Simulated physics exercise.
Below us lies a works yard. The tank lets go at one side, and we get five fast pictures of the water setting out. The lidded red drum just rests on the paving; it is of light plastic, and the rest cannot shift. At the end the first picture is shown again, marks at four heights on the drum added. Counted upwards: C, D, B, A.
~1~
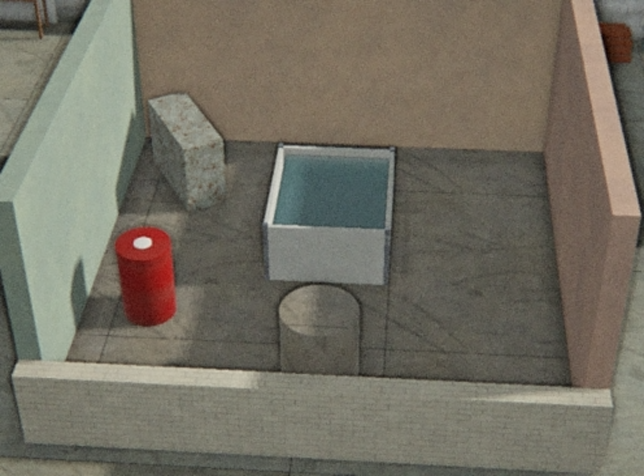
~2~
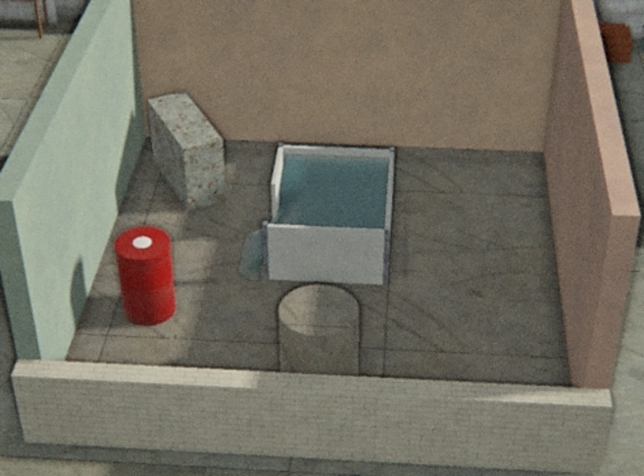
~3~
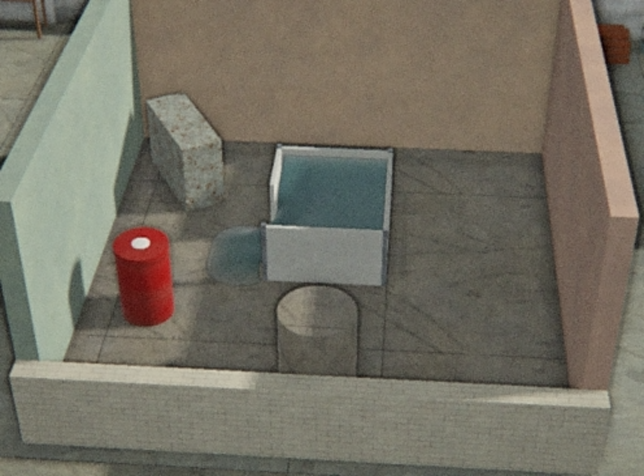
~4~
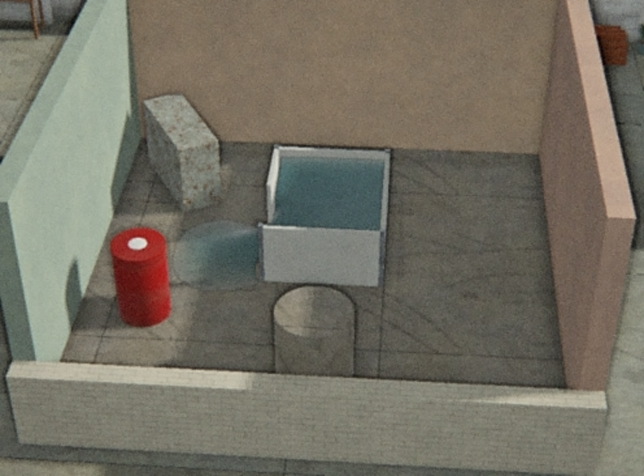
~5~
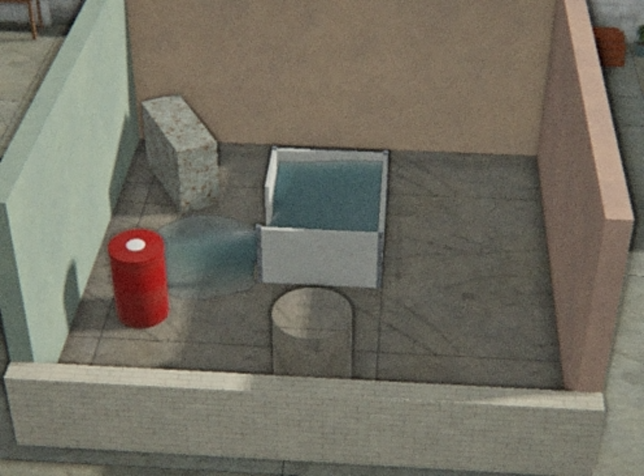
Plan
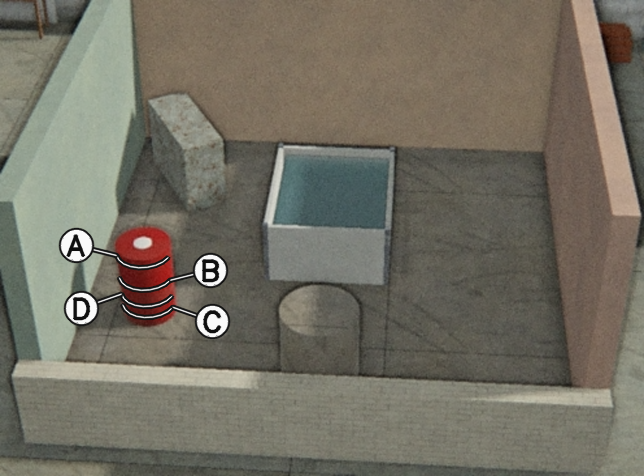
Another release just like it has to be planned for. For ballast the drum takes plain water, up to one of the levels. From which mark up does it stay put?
The limit is D.
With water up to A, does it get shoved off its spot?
No.
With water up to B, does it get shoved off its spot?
No.
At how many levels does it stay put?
Three.
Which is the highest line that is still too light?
Line C.
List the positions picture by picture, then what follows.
Lid of the red drum at (143, 243); tank full, its middle at (332, 192), in the first frame.
Water covers 1 % of the ground, mostly out of sight from here, in the second frame.
In the third frame, 3 % of the ground wet, in view closest to the drum at (218, 270).
In the fourth frame, 5 % of the ground wet, in view closest to the drum at (186, 273).
Lid of the red drum at (136, 245); 8 % of the ground wet, in view closest to the drum at (164, 284), in the fifth frame.
On the marked copy, A at (138, 267); B at (141, 290); C at (144, 317); D at (143, 306); from the bottom up C, D, B, A.
If A is chosen, it does not move.
If B is chosen, it does not move.
If C is chosen, it is pushed about twice its own width away.
If D is chosen, it does not move.
